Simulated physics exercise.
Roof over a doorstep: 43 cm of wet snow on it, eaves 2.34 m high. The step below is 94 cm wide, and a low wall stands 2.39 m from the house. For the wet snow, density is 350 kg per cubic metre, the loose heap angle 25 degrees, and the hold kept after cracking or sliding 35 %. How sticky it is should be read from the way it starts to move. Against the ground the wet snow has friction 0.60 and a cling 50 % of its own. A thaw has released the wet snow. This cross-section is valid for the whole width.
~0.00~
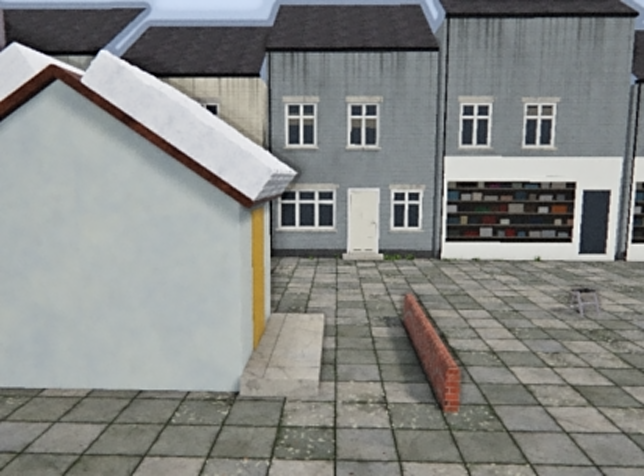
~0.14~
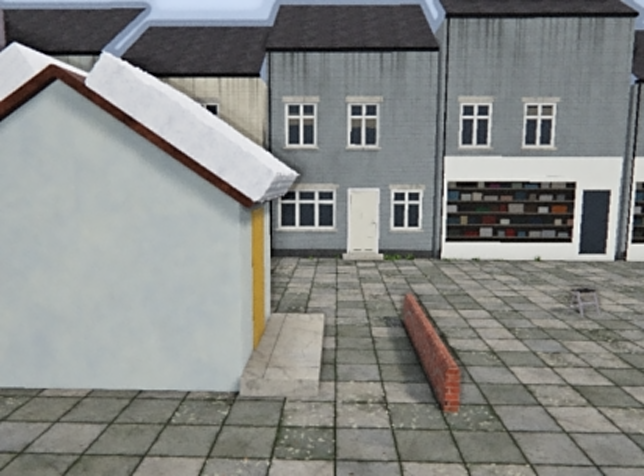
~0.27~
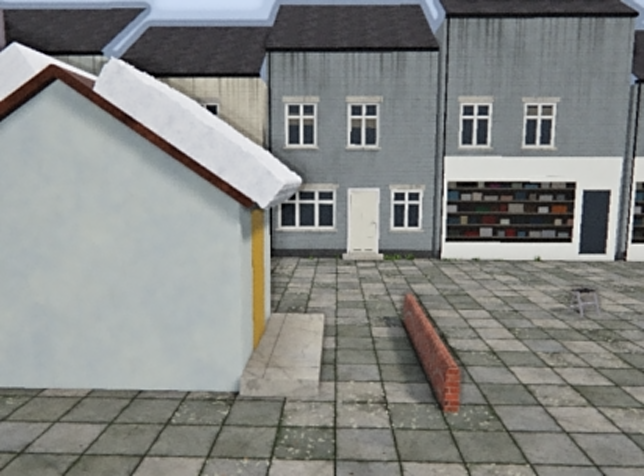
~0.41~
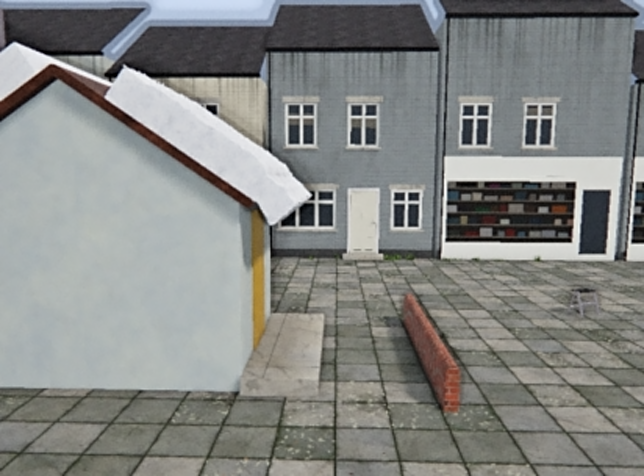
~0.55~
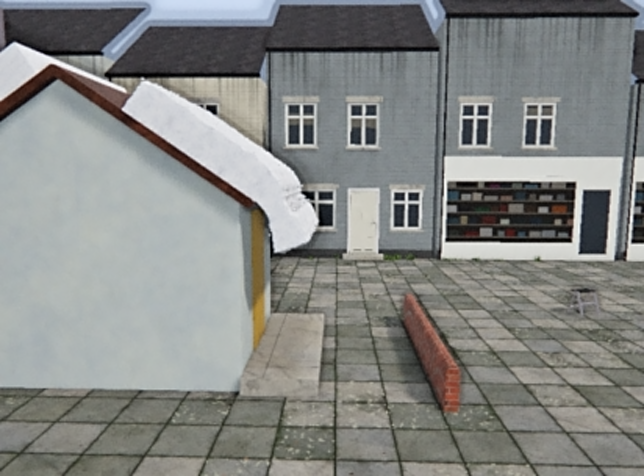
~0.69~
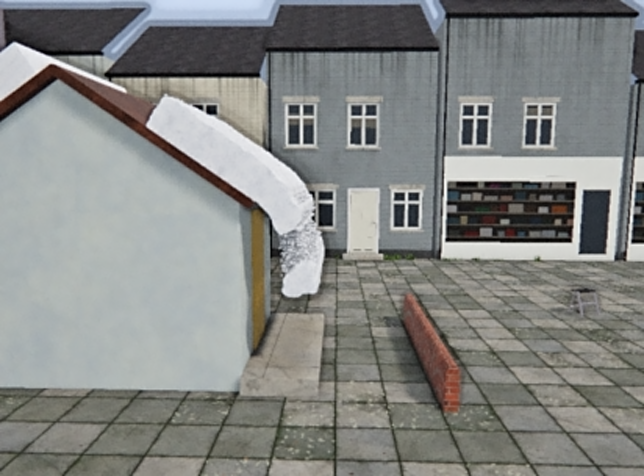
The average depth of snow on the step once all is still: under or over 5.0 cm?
My guess is it tops that value.
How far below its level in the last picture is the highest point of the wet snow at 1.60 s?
By my estimate, near 2.5 m.
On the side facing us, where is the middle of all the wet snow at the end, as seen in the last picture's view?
You'll find it around (397, 378).
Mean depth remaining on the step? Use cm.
Roughly 8 centimetres, I'd say.
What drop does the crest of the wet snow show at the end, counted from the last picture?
Roughly 2.9 m.
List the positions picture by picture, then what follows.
Leading edge of the wet snow at (272, 174), 6 % of it past the eaves, in one piece, in the first frame.
Leading edge of the wet snow at (275, 177), its middle shifted 4.0 cm, 8 % of it past the eaves, in one piece, in the second frame.
Leading edge of the wet snow at (283, 186), its middle shifted 15 cm, 12 % of it past the eaves, in one piece, in the third frame.
Leading edge of the wet snow at (294, 200), its middle shifted 33 cm, 19 % of it past the eaves, in one piece, in the fourth frame.
Leading edge of the wet snow at (306, 243), its middle shifted 59 cm, 30 % of it past the eaves, cracking, in the fifth frame.
Leading edge of the wet snow at (316, 287), its middle shifted 93 cm, 43 % of it past the eaves, cracking, in the sixth frame.
After 1.11 s, 33 % of the snow is still up on the roof and 67 % is falling or down.
After 1.60 s, none of the snow is still up on the roof and all is falling or down.
After 2.10 s, none of the snow is still up on the roof and all is falling or down.
After 2.60 s, none of the snow is still up on the roof and all is falling or down.
After 2.80 s, at the end, none of the snow is still up on the roof and the snow on the step is 8.2 cm deep on average.
